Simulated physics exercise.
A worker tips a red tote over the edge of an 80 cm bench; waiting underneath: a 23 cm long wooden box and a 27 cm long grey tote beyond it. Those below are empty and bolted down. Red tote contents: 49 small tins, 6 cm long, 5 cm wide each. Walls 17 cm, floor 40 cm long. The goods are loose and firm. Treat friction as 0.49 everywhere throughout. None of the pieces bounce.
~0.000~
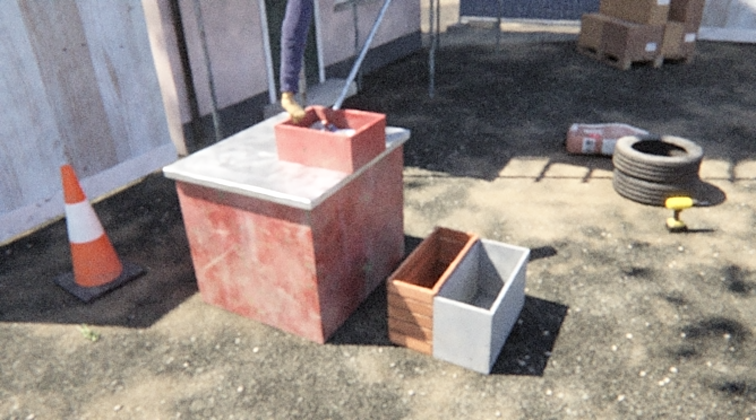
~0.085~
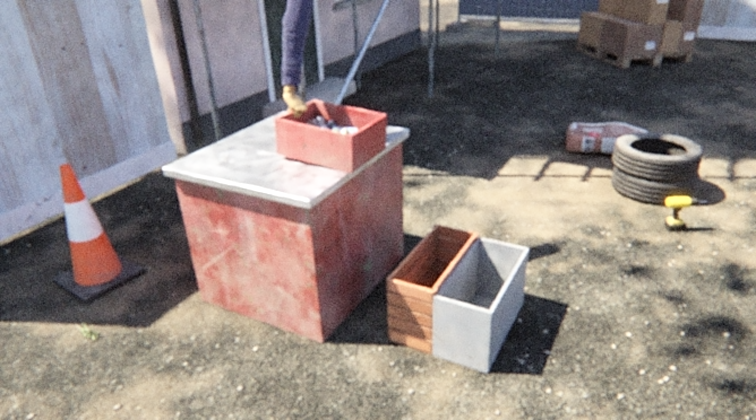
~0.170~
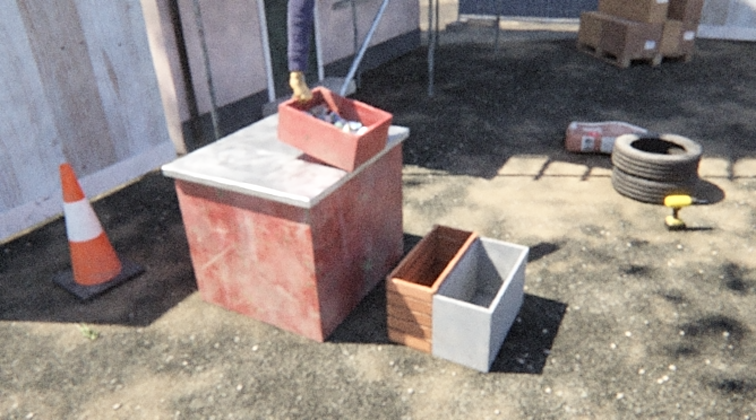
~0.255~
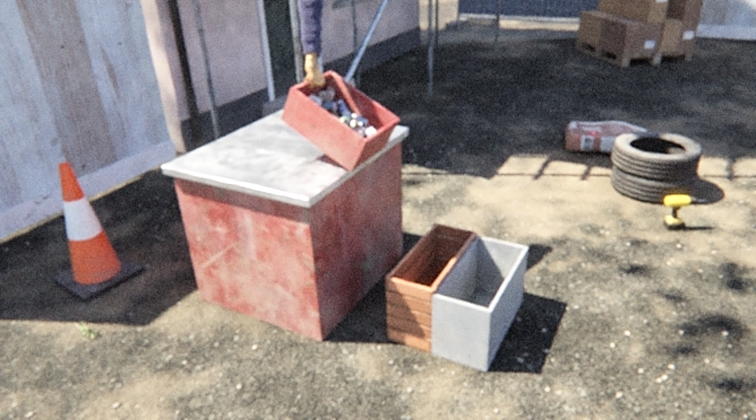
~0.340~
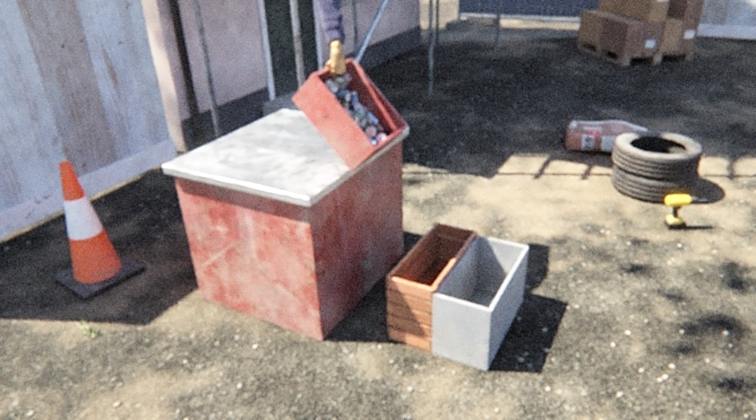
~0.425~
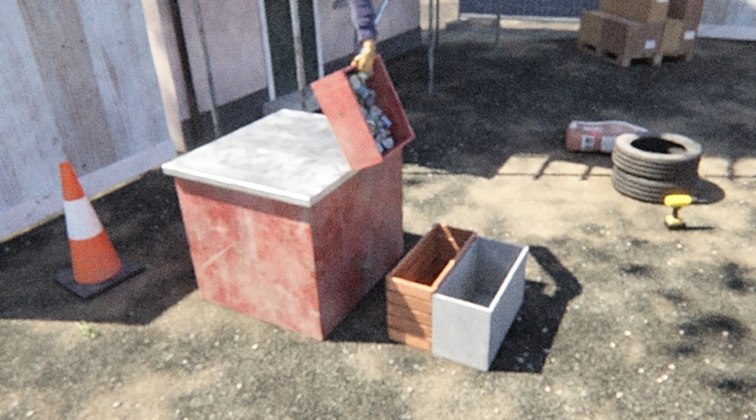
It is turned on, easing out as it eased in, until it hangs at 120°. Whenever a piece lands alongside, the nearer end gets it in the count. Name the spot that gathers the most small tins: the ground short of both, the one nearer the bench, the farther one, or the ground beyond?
The spot that gathers the most - first.
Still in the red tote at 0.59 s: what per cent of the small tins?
It comes to near 100 percent of it.
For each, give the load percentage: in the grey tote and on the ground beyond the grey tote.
Roughly 40 % for the first place and 0 % for the second.
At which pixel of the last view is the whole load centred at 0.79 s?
Somewhere near (422, 176) in the last picture's pixels.
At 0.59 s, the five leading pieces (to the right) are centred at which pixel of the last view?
Somewhere near pixel (405, 116) of the last view.
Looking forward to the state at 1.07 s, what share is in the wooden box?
Roughly 35 percent.
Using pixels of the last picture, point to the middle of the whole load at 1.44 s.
Look around pixel (446, 309).
After 0.59 s, tilt 98°; 48 still in the red tote and 1 in the air.
After 0.79 s, tilt 120°; 18 still in the red tote, 1 in the wooden box and 30 in the air.
After 1.07 s, tilt 120°; 1 still in the red tote, 16 in the wooden box, 20 in the grey tote and 12 in the air.
When it is over (at 1.44 s), 29 in the wooden box and 20 in the grey tote.
